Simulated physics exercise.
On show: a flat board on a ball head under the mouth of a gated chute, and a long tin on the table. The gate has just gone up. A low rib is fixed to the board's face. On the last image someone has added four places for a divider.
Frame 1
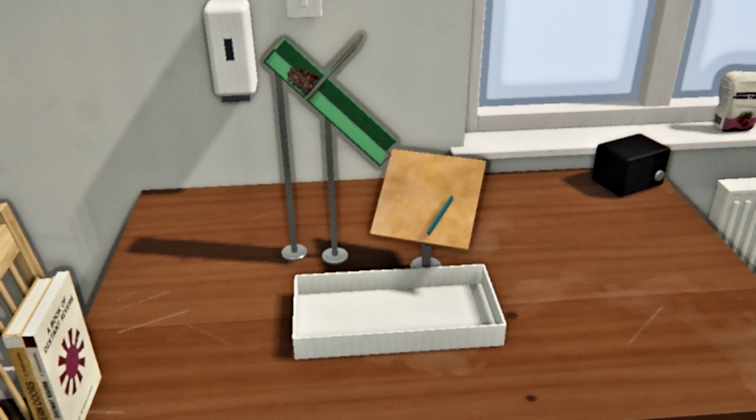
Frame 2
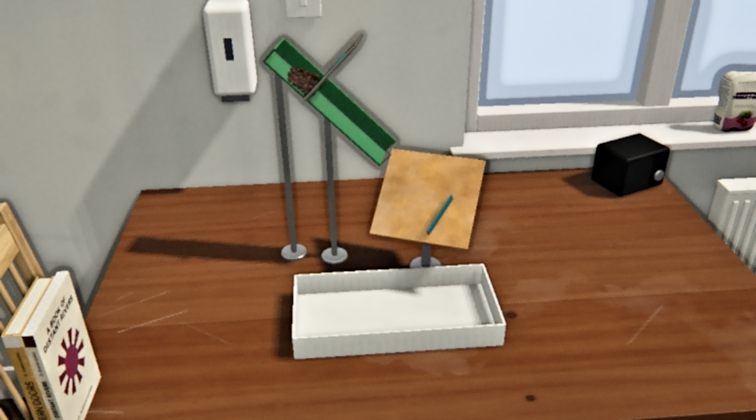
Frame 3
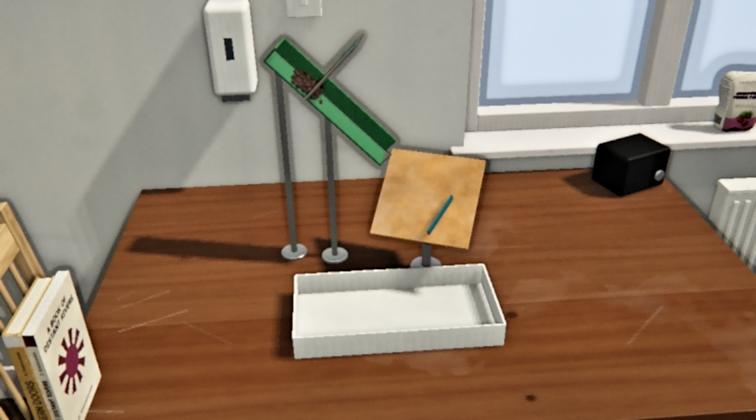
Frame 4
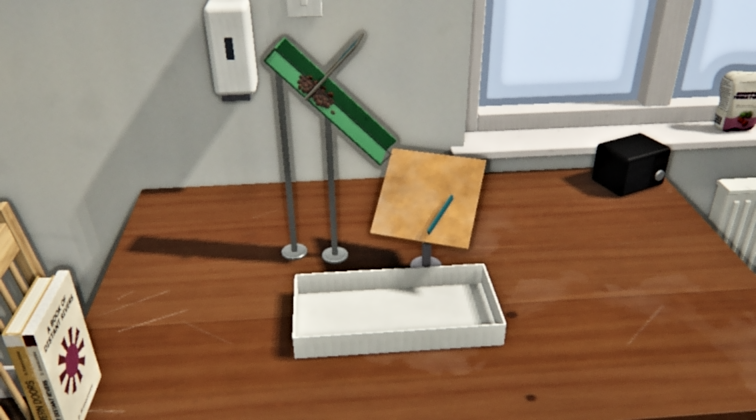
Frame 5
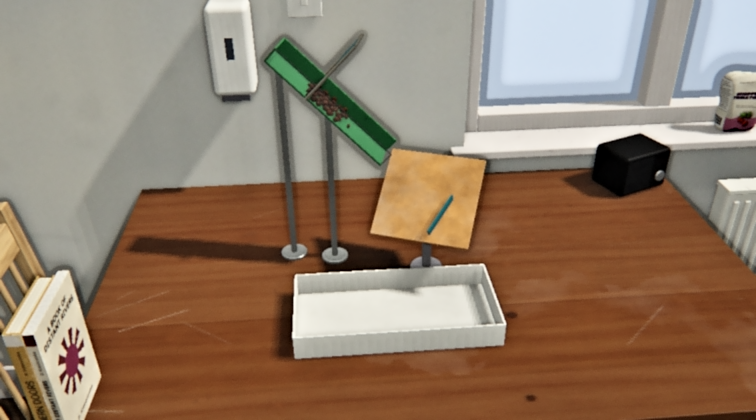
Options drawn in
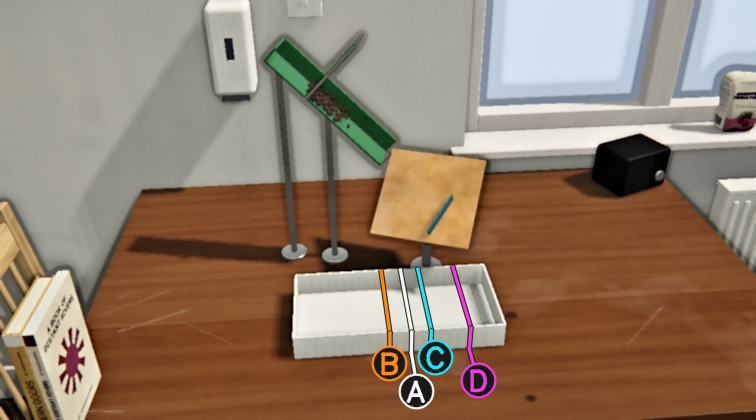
At first, a clump of small brown pieces sits near the upper end of a sloping green chute, above a tilted wooden board and an empty white tray. Then the pieces begin sliding down to the right, spreading into a longer trail along the chute, while everything else stays still.
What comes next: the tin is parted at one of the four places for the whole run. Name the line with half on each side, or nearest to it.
The best line is A.
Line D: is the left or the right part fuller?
Left.
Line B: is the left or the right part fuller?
More lands on the right.
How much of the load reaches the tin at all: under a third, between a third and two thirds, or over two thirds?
It is over two thirds.
On the marked copy, line A crosses the front rim at (411, 330); line B crosses the front rim at (389, 332); line C crosses the front rim at (431, 329); line D crosses the front rim at (470, 327).
If A is chosen, of what is caught, roughly a third on the left of the divider, roughly two thirds on the right.
If B is chosen, of what is caught, just a few on the left of the divider, almost all on the right.
If C is chosen, of what is caught, almost all on the left of the divider, just a few on the right.
If D is chosen, of what is caught, every piece on the left of the divider, not one piece on the right.
